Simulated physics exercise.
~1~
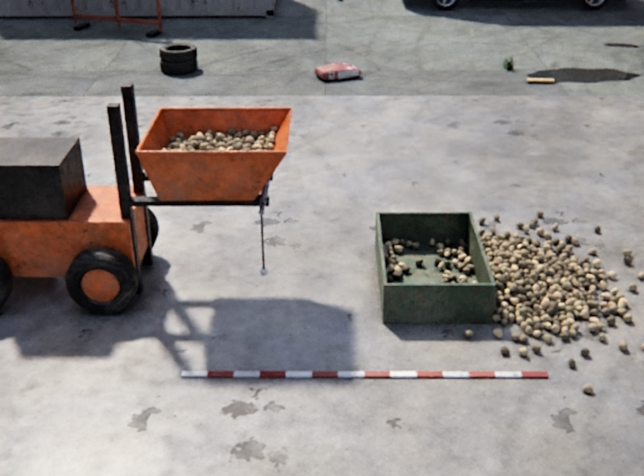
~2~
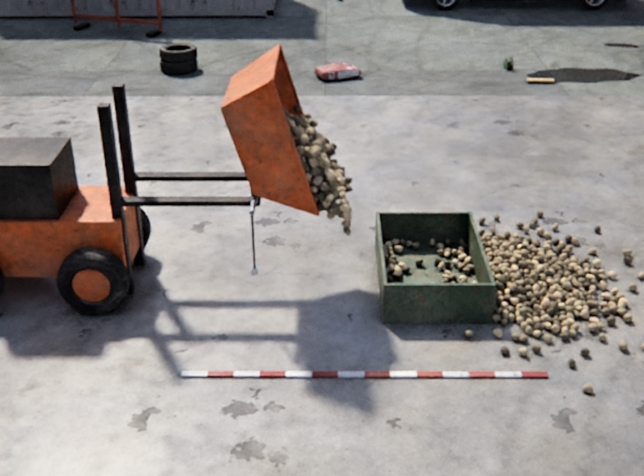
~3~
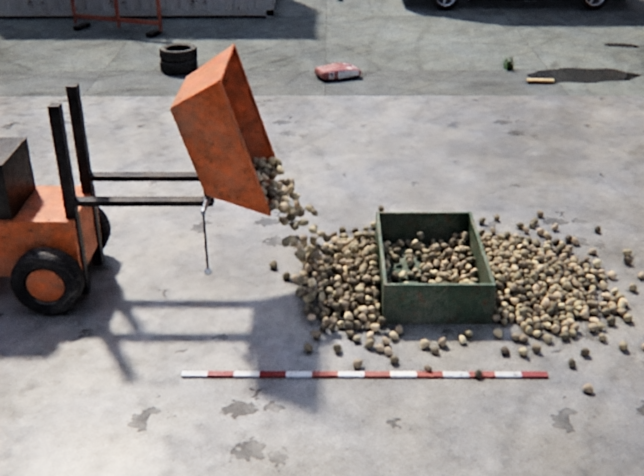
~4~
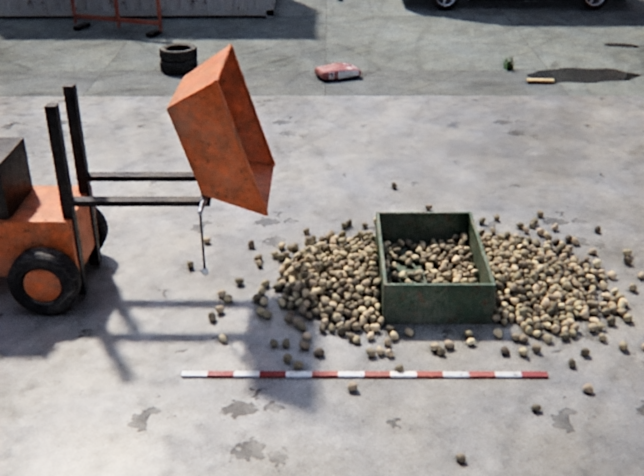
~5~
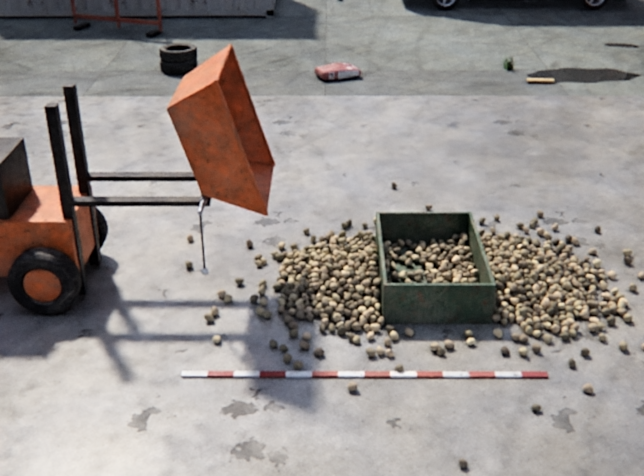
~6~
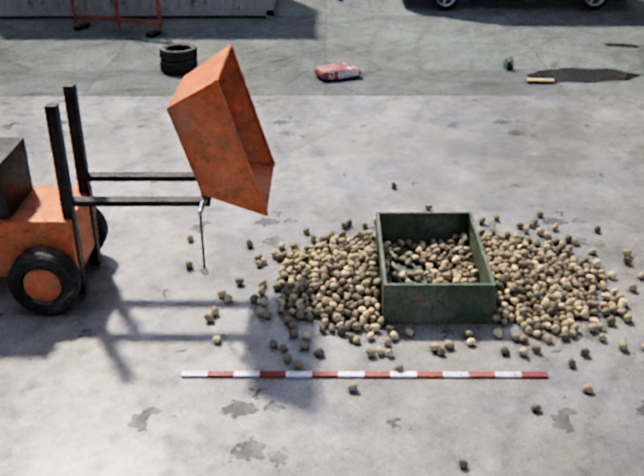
An orange forklift with a black rear block stands at the left of a grey concrete yard, seen from the side and slightly above, holding up an orange skip full of round tan stones. To the right sits an open green bin with a few stones inside and many scattered beyond it, behind a red and white staff. The skip tips steeply to the right and stones pour out as the forklift backs away leftward. Most land short of the bin, while some drop inside. The skip empties and stays tilted, with stones heaped on both sides of the fuller bin.
